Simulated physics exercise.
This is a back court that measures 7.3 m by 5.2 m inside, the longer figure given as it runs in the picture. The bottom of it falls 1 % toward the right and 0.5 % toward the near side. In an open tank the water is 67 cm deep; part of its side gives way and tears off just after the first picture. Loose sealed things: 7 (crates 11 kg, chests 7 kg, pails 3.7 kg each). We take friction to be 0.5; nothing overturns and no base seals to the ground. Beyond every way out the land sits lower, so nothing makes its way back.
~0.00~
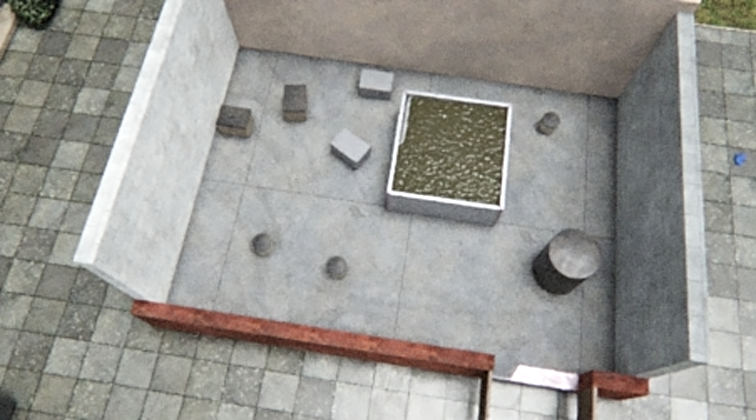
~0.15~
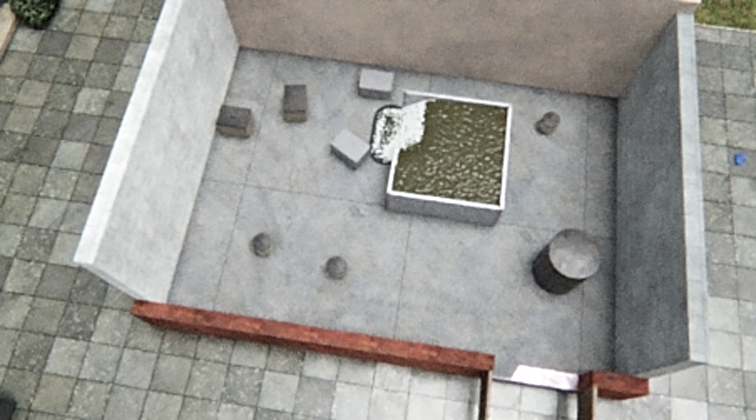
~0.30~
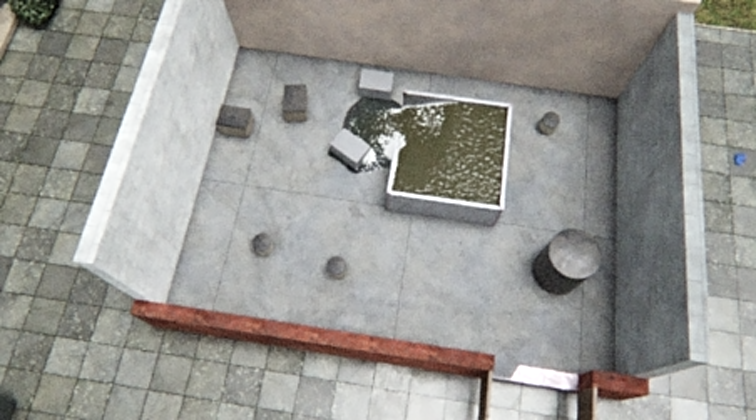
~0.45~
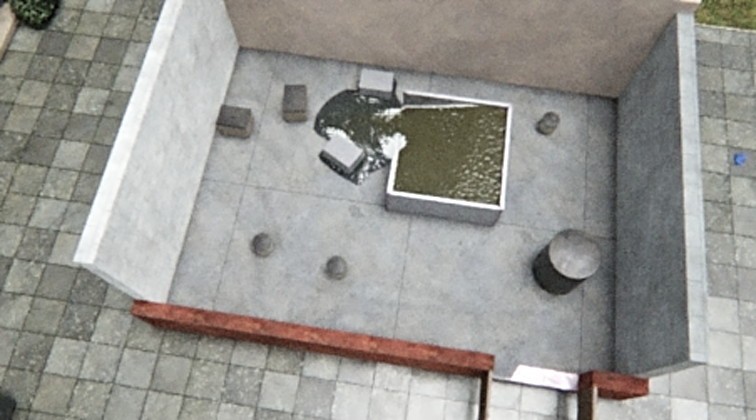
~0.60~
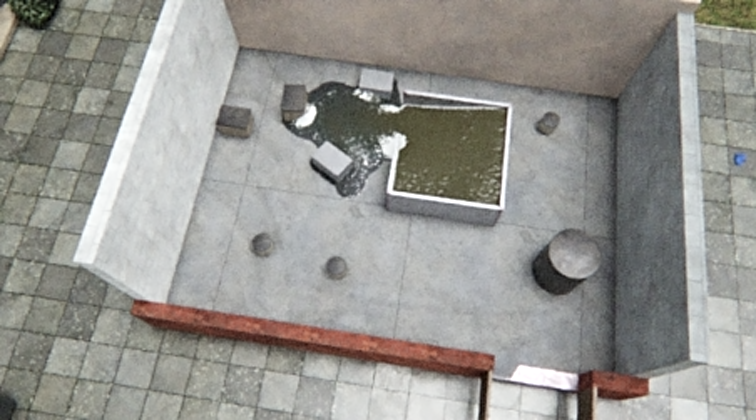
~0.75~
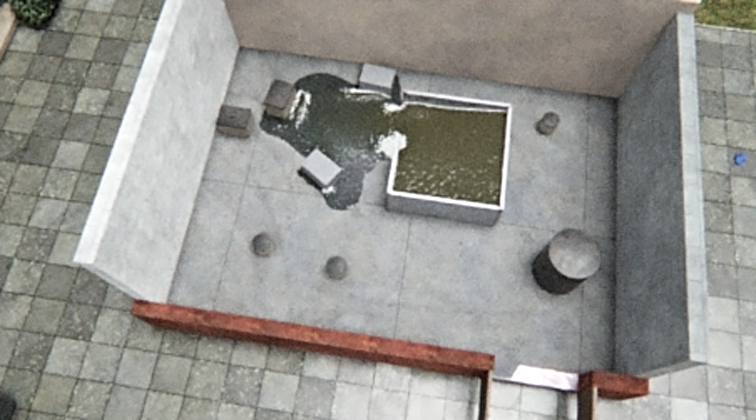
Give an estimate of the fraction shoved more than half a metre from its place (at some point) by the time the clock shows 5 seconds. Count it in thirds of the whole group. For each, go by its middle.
Two thirds or more of the group.
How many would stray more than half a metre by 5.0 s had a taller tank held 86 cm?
Result: 6.
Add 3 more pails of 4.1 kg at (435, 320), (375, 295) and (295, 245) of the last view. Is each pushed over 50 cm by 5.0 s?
The first comes out within the limit, the second within the limit, the third beyond the limit.
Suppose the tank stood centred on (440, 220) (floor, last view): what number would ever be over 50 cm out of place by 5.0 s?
5.
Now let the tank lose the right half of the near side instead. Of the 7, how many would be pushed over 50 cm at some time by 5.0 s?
2.
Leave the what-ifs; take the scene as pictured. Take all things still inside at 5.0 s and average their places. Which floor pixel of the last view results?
Mean position: Approximately (347, 209).
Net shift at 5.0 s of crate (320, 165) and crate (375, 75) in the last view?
Respectively, 250 centimetres and 80 centimetres.
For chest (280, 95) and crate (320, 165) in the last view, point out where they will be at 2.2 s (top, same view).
First near (232, 61), second near (280, 211).
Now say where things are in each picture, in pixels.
A crate at (350, 145), on the bottom; a chest at (294, 97) rests on the ground; water covers 3.4 m2; 0 of 7 have shifted, in the first frame.
A crate at (350, 145) rests on the ground; a chest at (294, 97), on the bottom; water covers 4.0 m2; 0 of 7 have shifted, in the second frame.
A crate at (350, 145) rests on the ground; a chest at (294, 97), on the bottom; 4.7 m2 under water; 0 of 7 have shifted, in the third frame.
A crate at (343, 150) rests on the ground, 17 cm from its start; a chest at (294, 97), on the bottom; 5.4 m2 under water; 1 of 7 have shifted, in the fourth frame.
A crate at (332, 158) rests on the ground, 41 cm from its start; a chest at (294, 97), on the bottom; 6.2 m2 under water; 1 of 7 have shifted, in the fifth frame.
A crate at (321, 167) rests on the ground, 66 cm from its start; a chest at (279, 94) rests on the ground, 29 cm from its start; 7.3 m2 under water; 3 of 7 have shifted, in the sixth frame.
After 1.1 s 2 of 7 are over 50 cm from their spots; 0 afloat.
After 2.2 s 2 of 7 are over 50 cm from their spots; 2 afloat.
After 3.5 s 3 of 7 are over 50 cm from their spots; 2 afloat.
After 5.0 s 5 of 7 are over 50 cm from their spots, and 5 have been at some point; 4 afloat.
